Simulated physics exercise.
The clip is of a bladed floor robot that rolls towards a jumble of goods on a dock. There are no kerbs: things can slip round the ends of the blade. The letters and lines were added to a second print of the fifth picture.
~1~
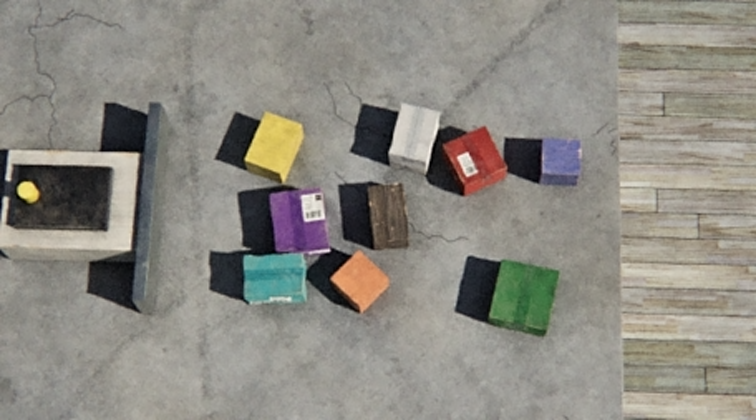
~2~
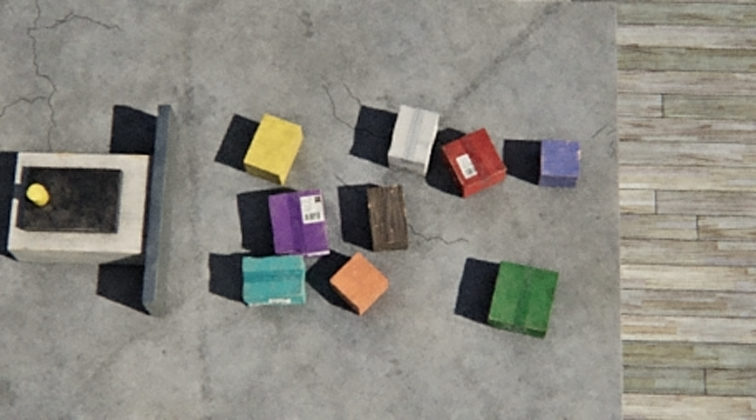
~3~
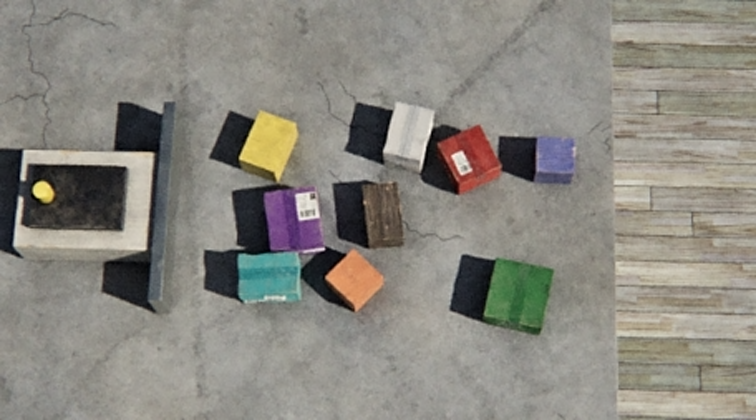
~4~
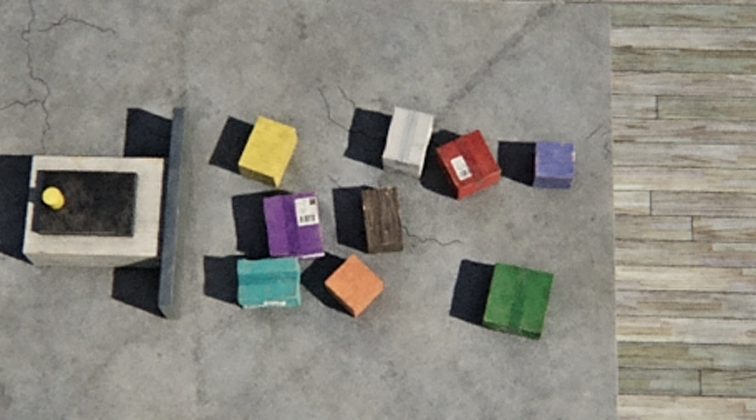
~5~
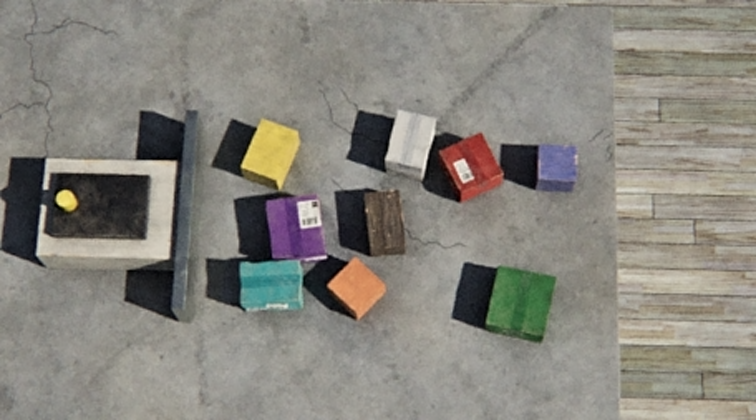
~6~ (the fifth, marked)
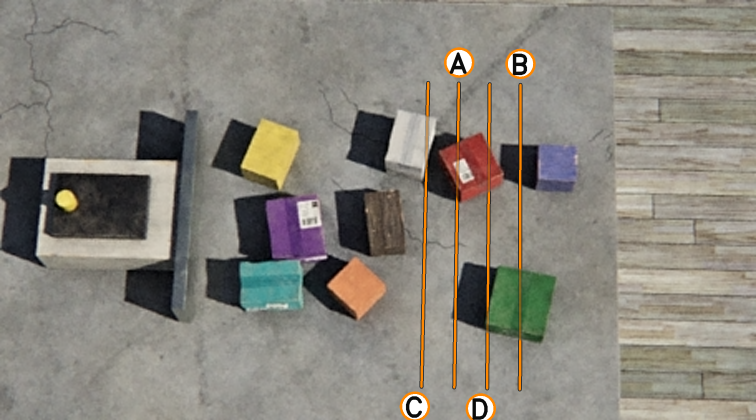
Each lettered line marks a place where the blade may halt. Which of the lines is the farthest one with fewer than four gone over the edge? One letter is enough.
The farthest such stop is B.
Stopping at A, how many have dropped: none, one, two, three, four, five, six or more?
The count is none.
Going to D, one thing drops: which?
The blue crate goes over.
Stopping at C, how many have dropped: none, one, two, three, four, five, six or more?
By then, none.
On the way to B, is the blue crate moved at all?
Yes.
On the marked copy, A at (457, 231); B at (520, 232); C at (425, 230); D at (488, 231).
With B. Early on, robot (227, 209); turquoise parcel (339, 288); orange crate (398, 290).
Further on, robot (347, 212); blue crate (579, 167); green box (562, 311).
At the end, robot (441, 214); blue crate over the edge; green box over the edge; three fallen.
As for the rest, A is within the limit but short; C is within the limit but short; D is within the limit but short.
